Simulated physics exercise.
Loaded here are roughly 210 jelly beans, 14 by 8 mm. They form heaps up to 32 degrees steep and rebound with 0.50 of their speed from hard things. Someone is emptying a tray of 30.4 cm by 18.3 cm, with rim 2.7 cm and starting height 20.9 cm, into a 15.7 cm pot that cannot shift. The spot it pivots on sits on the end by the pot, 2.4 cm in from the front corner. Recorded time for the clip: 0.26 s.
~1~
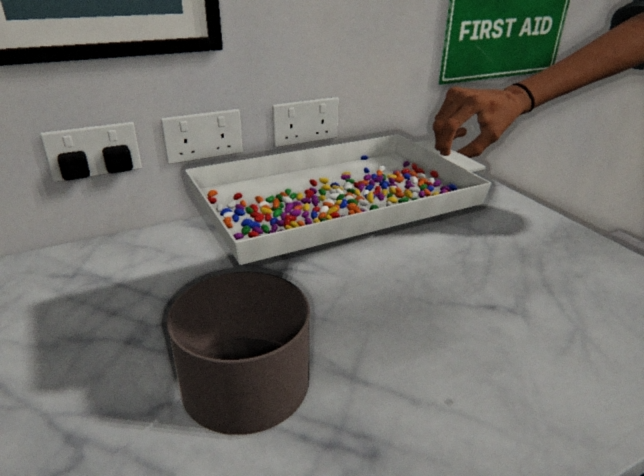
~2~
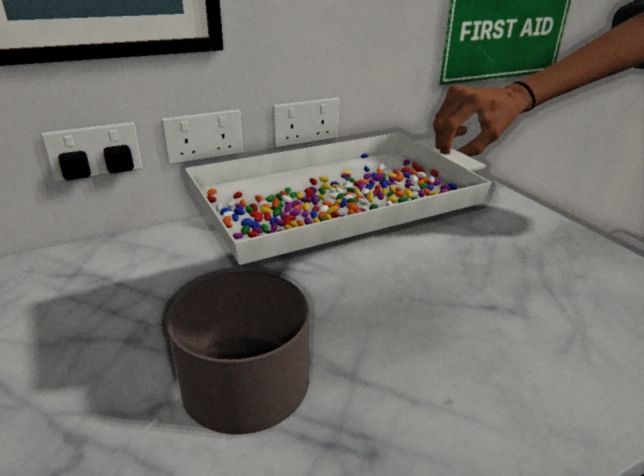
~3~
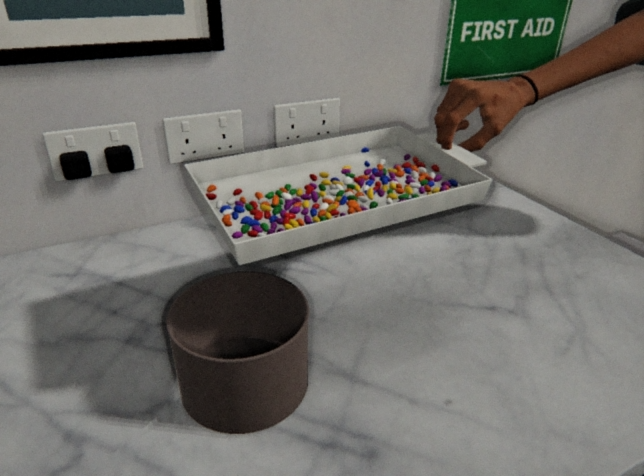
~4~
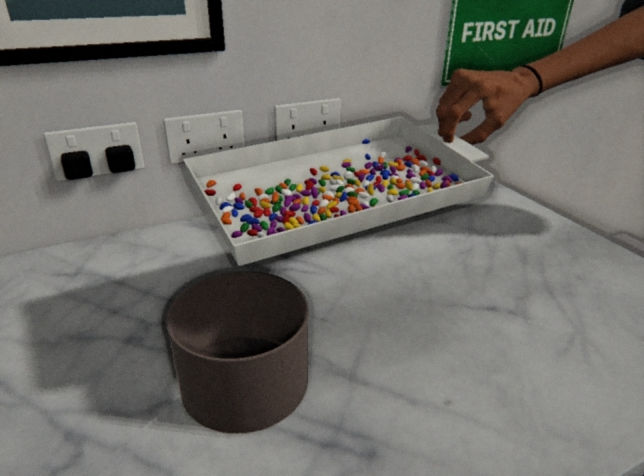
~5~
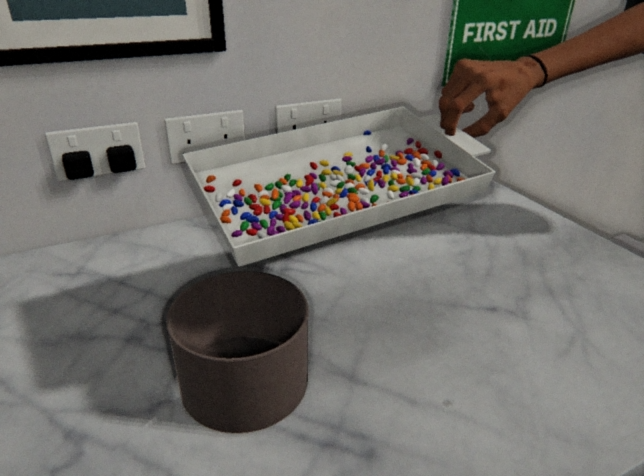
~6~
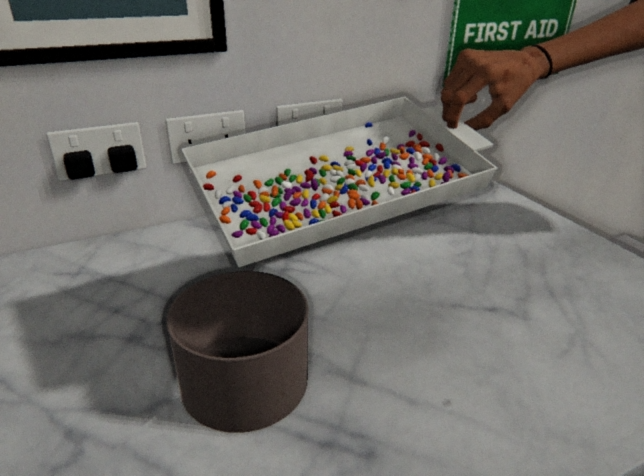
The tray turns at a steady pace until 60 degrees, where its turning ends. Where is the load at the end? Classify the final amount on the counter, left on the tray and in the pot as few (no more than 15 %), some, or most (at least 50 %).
Counter: Few. Left on the tray: Most. Pot: Few.
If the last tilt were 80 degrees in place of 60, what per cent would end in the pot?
In that case some 5 per cent.
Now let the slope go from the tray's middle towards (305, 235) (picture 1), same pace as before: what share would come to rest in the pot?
Estimate: Near 5 per cent.
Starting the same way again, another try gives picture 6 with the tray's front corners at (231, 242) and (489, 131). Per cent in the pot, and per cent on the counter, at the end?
In the pot: 10 per cent; on the counter: 15 per cent.
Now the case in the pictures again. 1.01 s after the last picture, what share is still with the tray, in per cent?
Value: About 100%.
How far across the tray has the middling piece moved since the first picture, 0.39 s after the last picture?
I'd say close to 3 centimetres.
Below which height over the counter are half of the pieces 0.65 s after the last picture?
Around 28 cm up.
Then, 0.39 s after the last picture, tilt 35 degrees; the tray holds 100 %, the pot 0 %.
Then, 0.65 s after the last picture, tilt 51 degrees; the tray holds 100 %, the pot 0 %.
Then, 1.01 s after the last picture, tilt 60 degrees; the tray holds 100 %, the pot 0 %.
In the end, counter 0 %, tray 100 %, pot 0 %.
